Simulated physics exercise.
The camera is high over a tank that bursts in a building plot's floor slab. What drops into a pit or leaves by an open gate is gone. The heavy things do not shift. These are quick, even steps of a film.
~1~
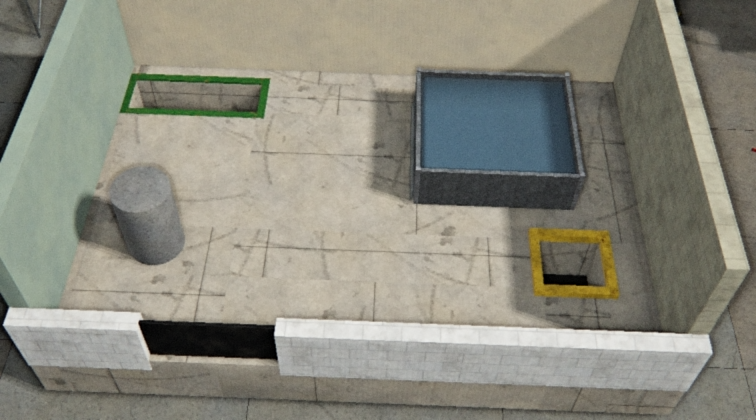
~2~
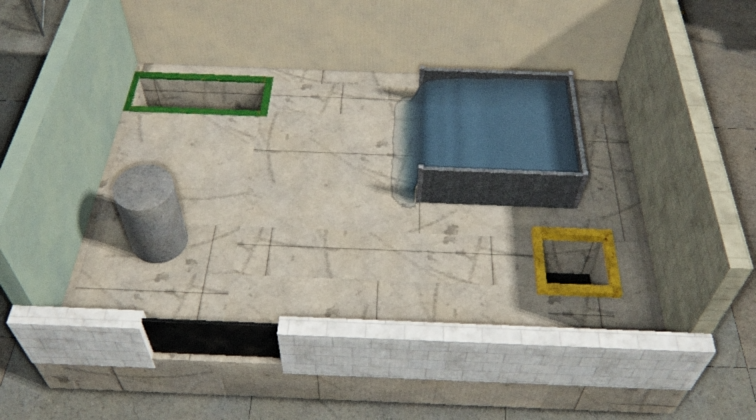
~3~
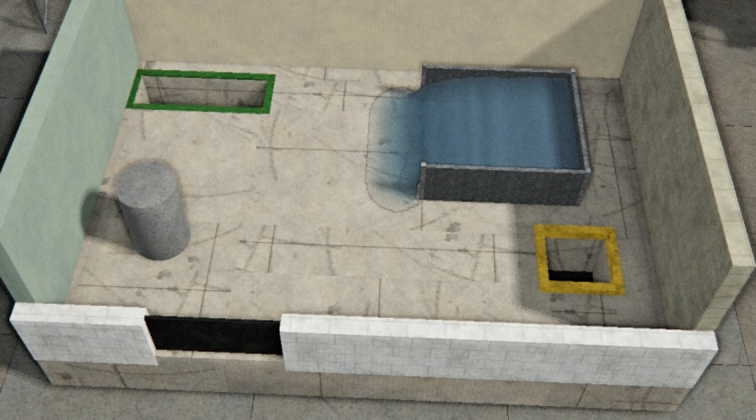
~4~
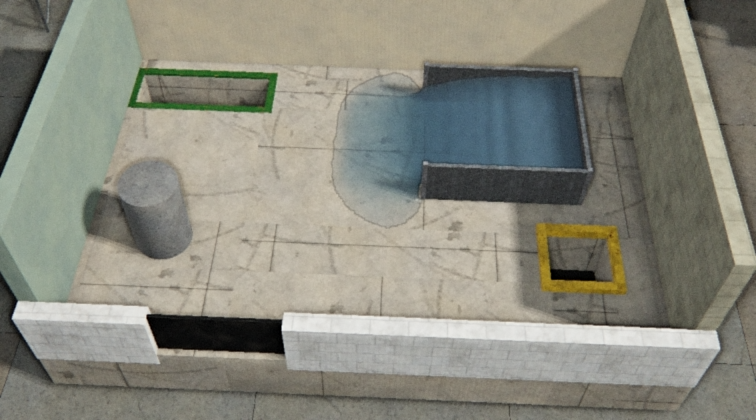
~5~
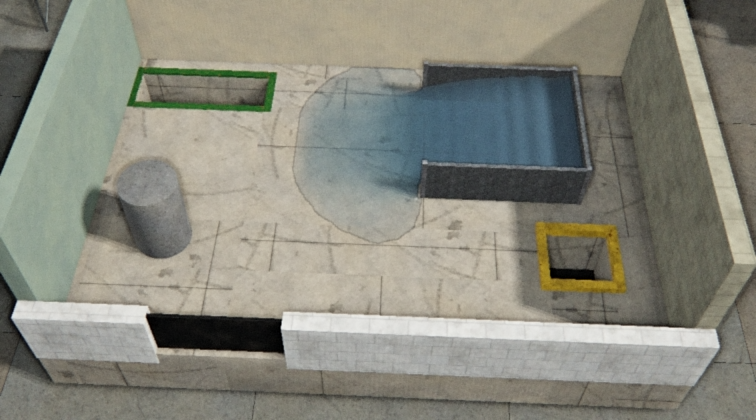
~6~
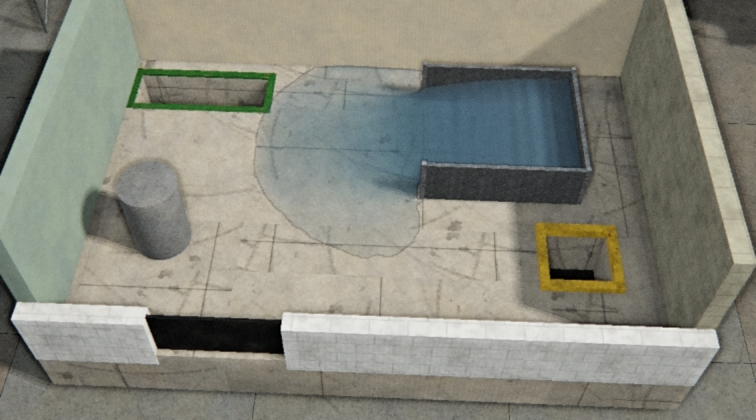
A grey tank of blue water opens on its left side and water spreads leftward across the floor.
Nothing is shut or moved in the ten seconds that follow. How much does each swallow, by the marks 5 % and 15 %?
The gate takes less than 5 %; the green pit takes more than 15 %; the yellow pit takes less than 5 %.
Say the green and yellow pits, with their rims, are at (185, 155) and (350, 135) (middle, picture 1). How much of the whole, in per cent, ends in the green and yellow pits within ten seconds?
Parts in a hundred: Green 35, yellow 25.
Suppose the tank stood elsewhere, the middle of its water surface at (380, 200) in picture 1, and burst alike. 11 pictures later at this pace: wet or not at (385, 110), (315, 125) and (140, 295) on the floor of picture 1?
As listed: Clear, not flooded, awash.
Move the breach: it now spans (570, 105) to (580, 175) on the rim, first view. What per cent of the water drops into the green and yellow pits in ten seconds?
Roughly, in per cent: Green 20, yellow 6.
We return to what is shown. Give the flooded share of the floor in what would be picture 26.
I make it 60 per cent.
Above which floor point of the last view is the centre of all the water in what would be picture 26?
Close to (296, 178).
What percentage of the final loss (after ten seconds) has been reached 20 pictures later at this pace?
I make it 45 per cent.
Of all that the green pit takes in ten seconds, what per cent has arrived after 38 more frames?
I make it 75 per cent.
A moment on, water covers 45 % of the floor; the gate 0 %, the green pit 2 %, the yellow pit 0 %.
Next, water covers 55 % of the floor; the gate 0 %, the green pit 10 %, the yellow pit 0 %.
Then, water covers 60 % of the floor; the gate 0 %, the green pit 25 %, the yellow pit 0 %.
Later, water covers 65 % of the floor; the gate 0 %, the green pit 40 %, the yellow pit 0 %.
In the end, water covers 90 % of the floor; the gate 0 %, the green pit 53 %, the yellow pit 0 %.
